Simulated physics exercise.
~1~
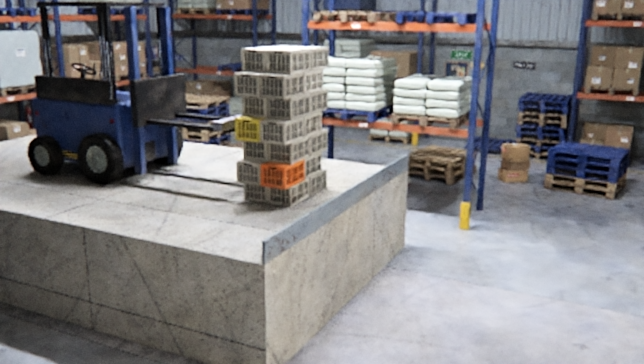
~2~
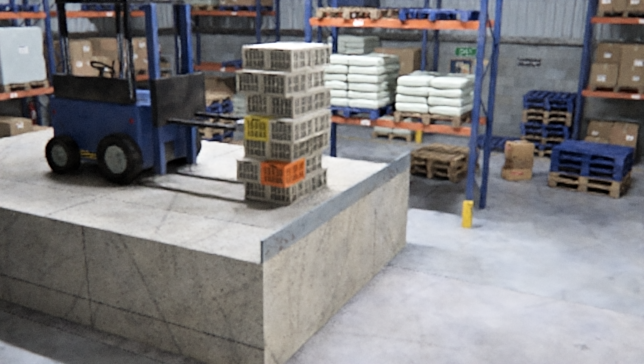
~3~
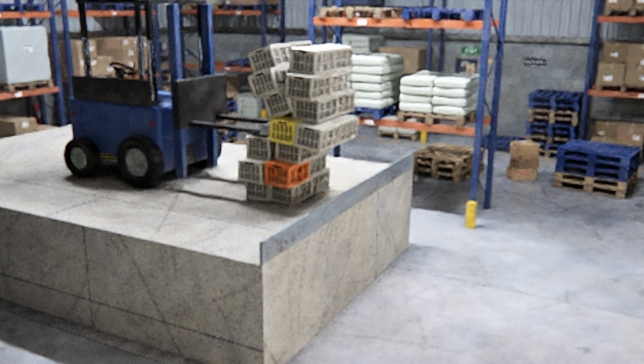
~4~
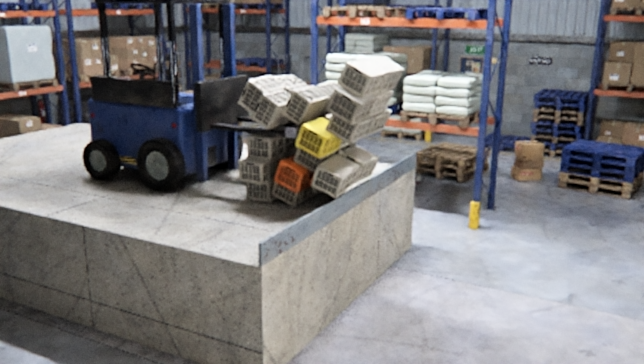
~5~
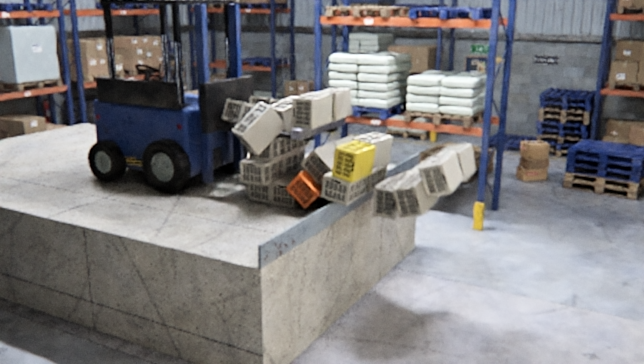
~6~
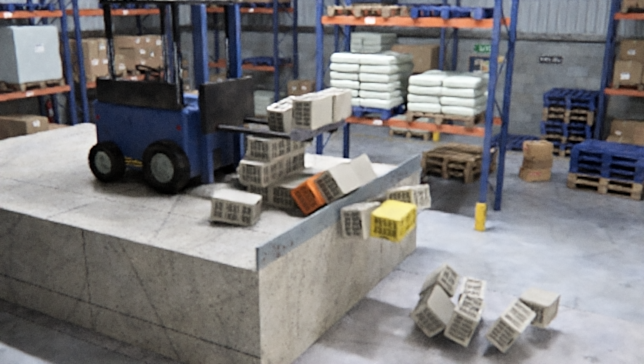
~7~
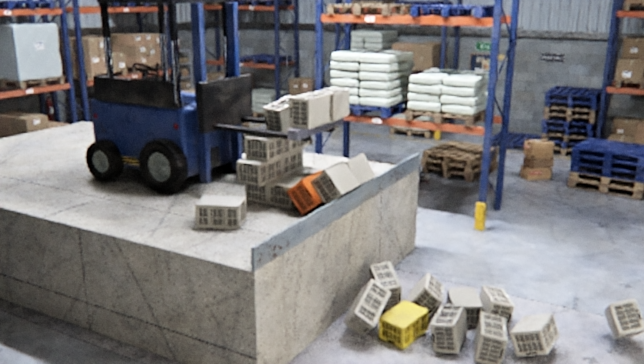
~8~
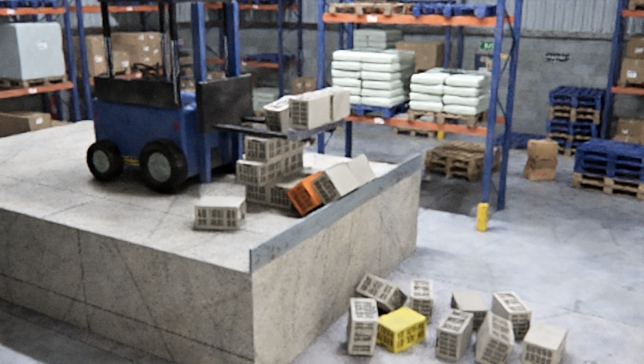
We see a blue lift truck on a raised deck push its forks into a tall stack of grey crates, which leans and collapses rightward. Several crates and the yellow one tumble over the edge onto the floor, while the orange one stays tilted among those left on the deck.
